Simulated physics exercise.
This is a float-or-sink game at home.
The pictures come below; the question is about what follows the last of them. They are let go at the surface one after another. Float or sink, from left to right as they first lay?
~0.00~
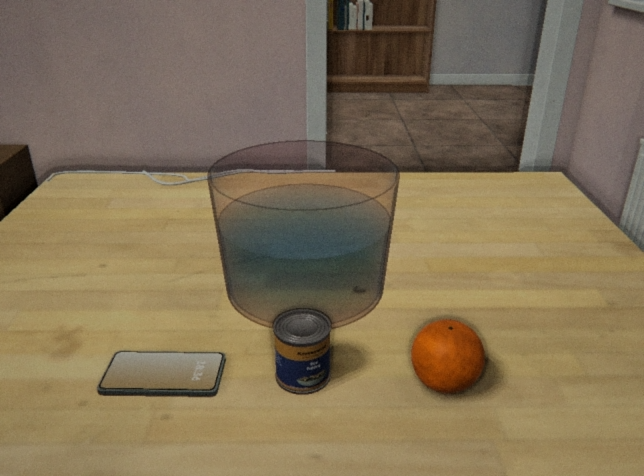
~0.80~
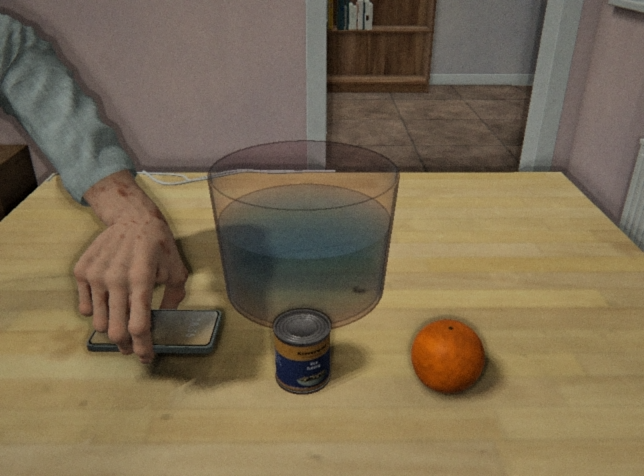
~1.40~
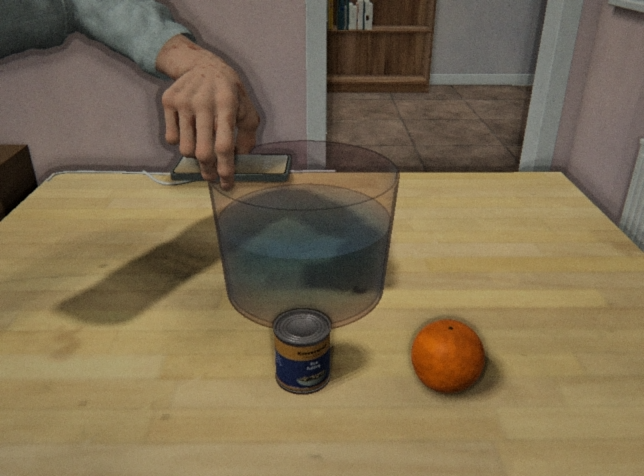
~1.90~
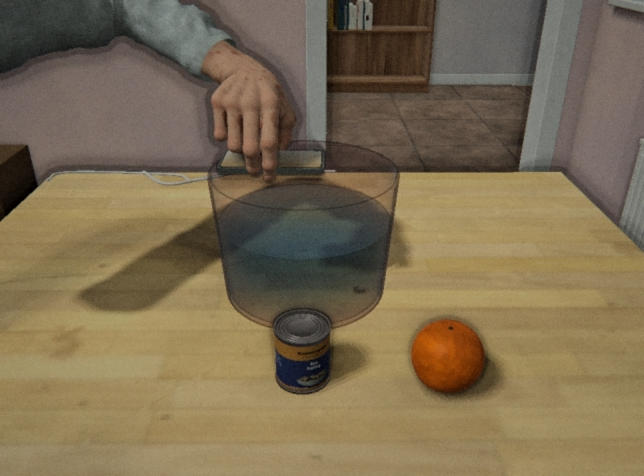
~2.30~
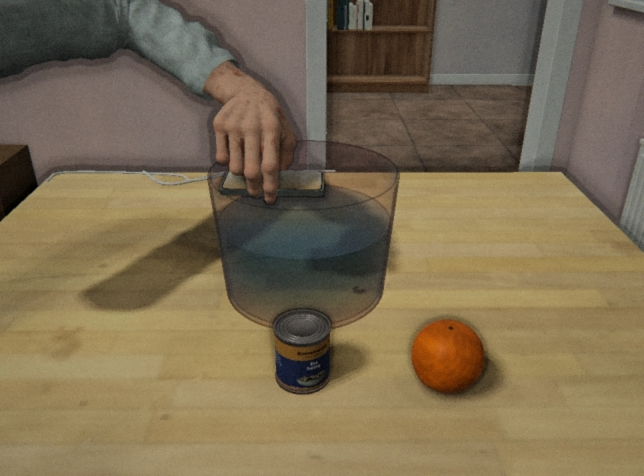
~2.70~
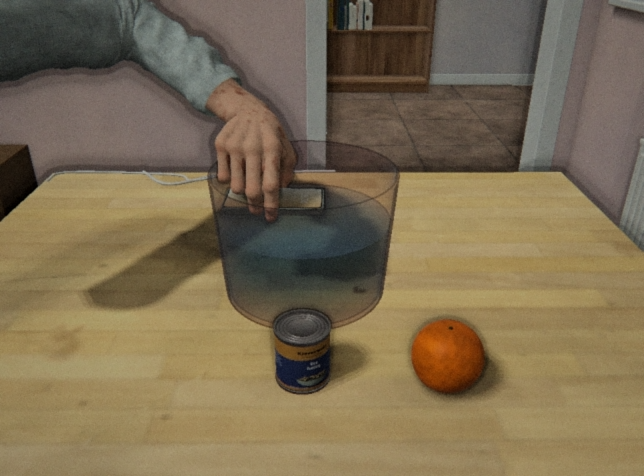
Here the left one falls to the base, the middle one falls to the base, and the right one holds at the top.
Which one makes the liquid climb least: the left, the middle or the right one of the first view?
I'd pick the leftmost of the three.
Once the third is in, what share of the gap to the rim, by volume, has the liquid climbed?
By my reckoning, 18 percent.
After 4.0 s, the phone drops to the bottom.
After 8.0 s, the tin of food drops to the bottom.
After 12.0 s, the orange stays afloat; afloat, orange.
